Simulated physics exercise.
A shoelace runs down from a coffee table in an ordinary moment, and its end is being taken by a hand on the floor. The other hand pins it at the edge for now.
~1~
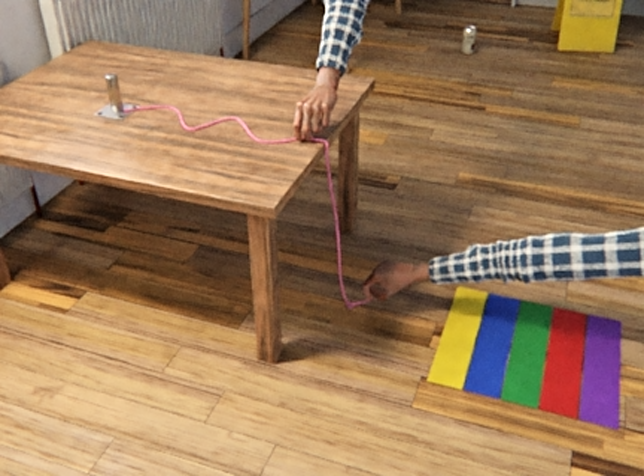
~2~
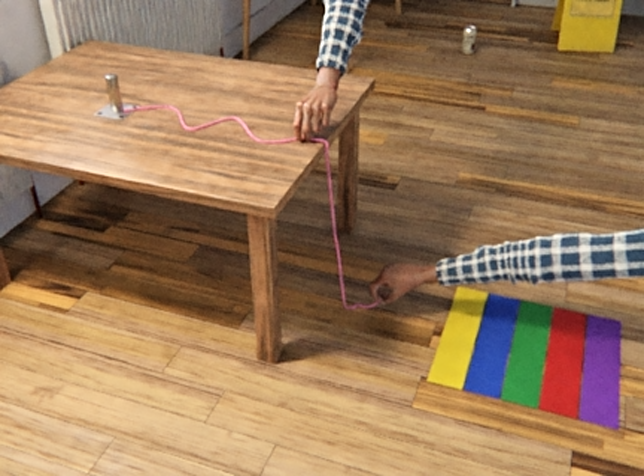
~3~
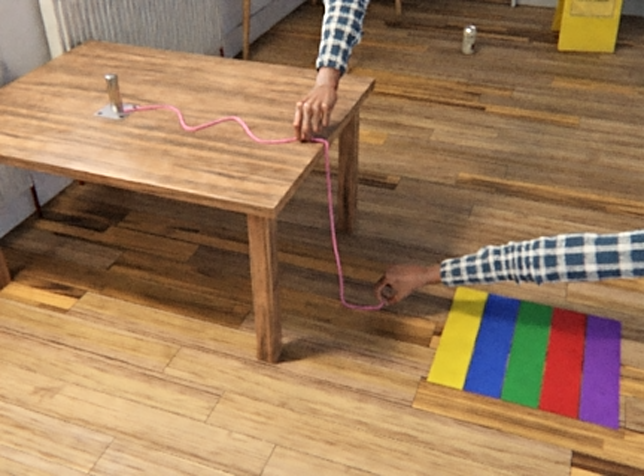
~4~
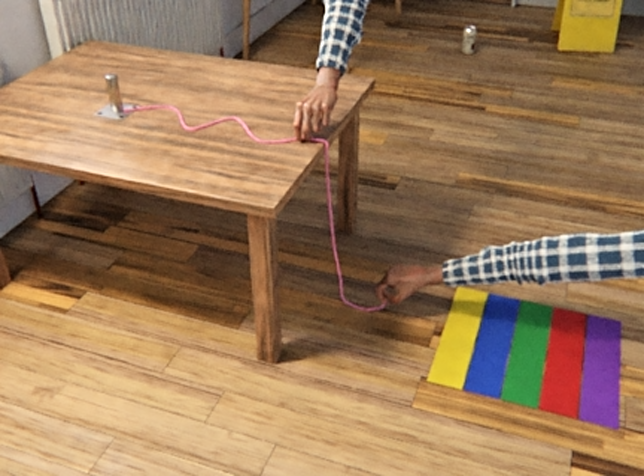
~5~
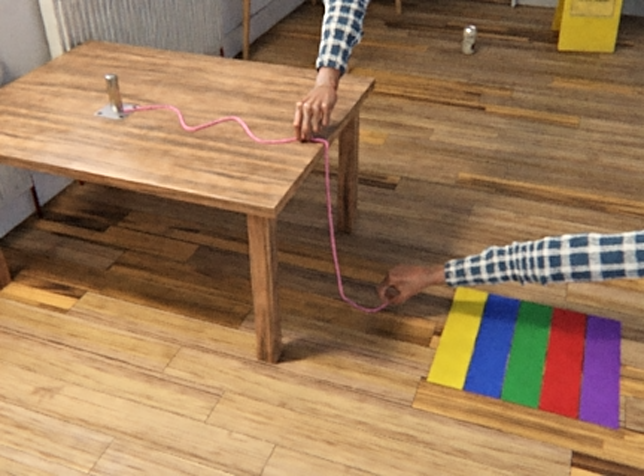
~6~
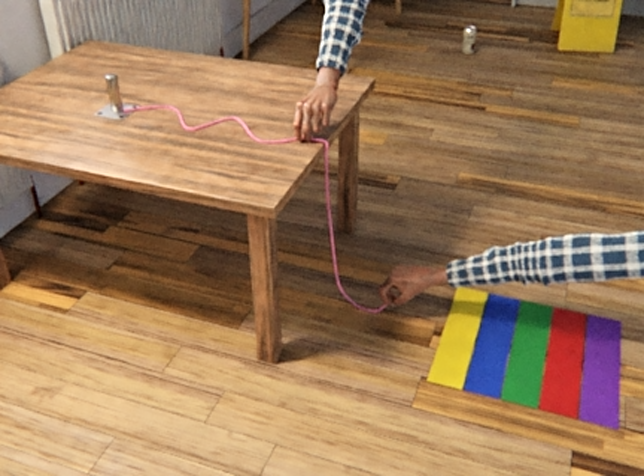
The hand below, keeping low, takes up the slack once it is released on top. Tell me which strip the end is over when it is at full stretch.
It is over the red strip.
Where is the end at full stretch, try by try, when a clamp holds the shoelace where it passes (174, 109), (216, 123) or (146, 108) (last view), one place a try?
Readings in order - (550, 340), (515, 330), (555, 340).
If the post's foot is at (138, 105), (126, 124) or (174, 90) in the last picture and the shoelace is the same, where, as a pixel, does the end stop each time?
Roughly (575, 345), (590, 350) and (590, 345), try by try.
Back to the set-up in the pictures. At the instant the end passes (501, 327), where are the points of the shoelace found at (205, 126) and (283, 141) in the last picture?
First point (233, 129), second point (330, 164).
Soon after, end near (501, 327); over blue.
Then, end near (539, 336); over green.
At full stretch, end near (562, 341); over red. It gets as far as the red strip.
